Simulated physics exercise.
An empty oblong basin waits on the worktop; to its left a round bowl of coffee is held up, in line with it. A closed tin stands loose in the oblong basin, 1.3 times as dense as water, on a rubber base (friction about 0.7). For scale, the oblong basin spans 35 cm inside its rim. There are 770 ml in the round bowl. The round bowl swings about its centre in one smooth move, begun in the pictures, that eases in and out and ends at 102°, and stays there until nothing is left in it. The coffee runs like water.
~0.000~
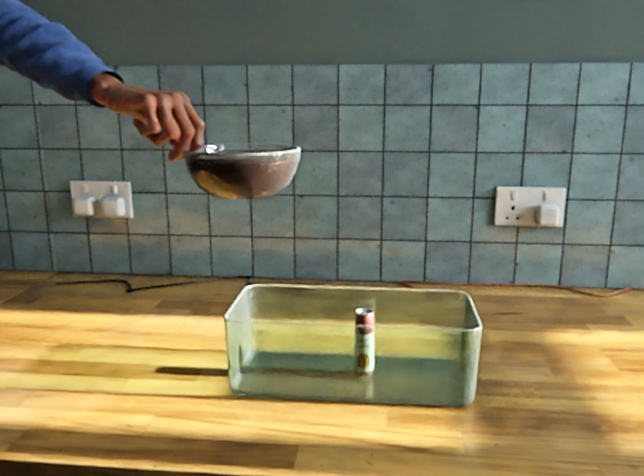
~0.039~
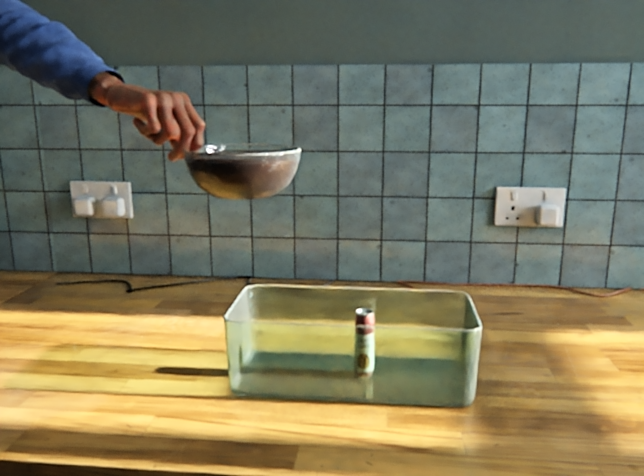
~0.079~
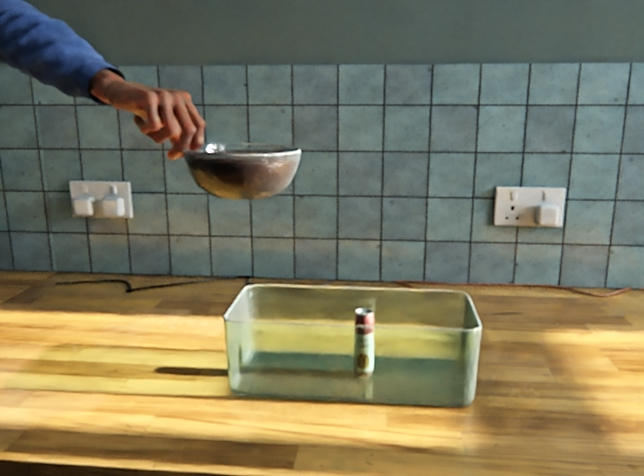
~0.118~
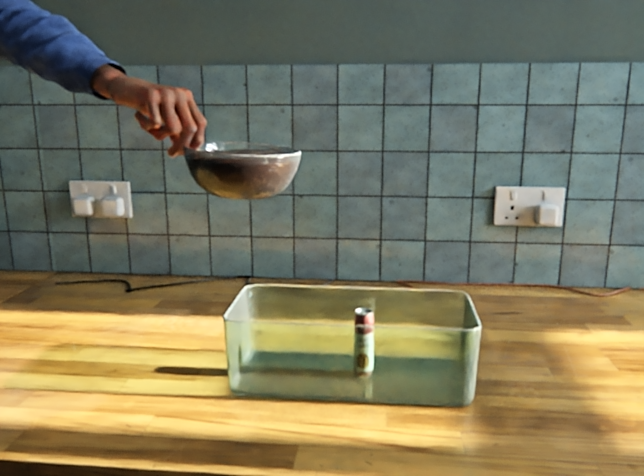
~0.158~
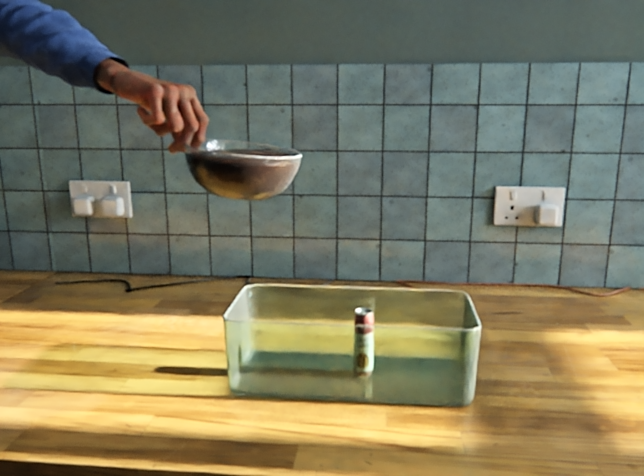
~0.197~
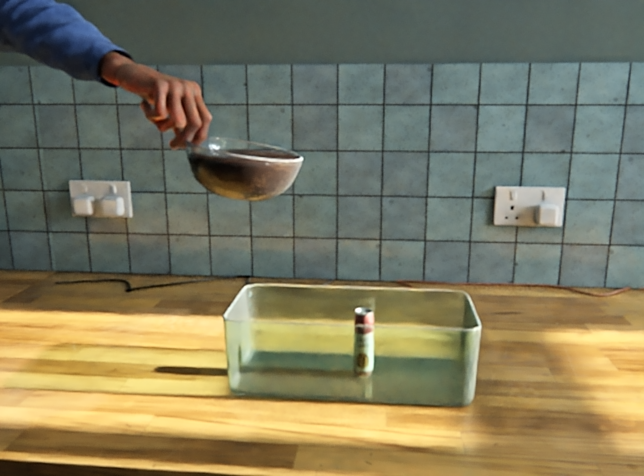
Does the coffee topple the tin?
The tin keeps standing.
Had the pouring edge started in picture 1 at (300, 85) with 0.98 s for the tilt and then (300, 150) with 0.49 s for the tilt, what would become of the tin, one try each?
First it stays up; then it goes over.
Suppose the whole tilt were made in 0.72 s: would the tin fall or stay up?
The tin stays up.
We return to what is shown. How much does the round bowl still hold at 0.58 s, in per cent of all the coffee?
Some 36 per cent.
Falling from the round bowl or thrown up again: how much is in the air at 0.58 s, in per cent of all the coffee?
About 50 per cent.
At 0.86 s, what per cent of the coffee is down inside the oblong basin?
Near 88 in a hundred.
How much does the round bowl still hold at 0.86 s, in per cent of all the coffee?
Some 2 per cent.
After 0.58 s the tilt is 66° and 36 per cent is still to pour; the tin stands where it began.
After 0.86 s the tilt is 99° and 2 per cent is still to pour; the tin stands 1 cm from where it began.
After 1.16 s the tilt is 102° and 0 per cent is still to pour; the tin stands where it began.
After 1.48 s the tilt is 102° and 0 per cent is still to pour; the tin stands where it began.
In the end the tin stands where it began.
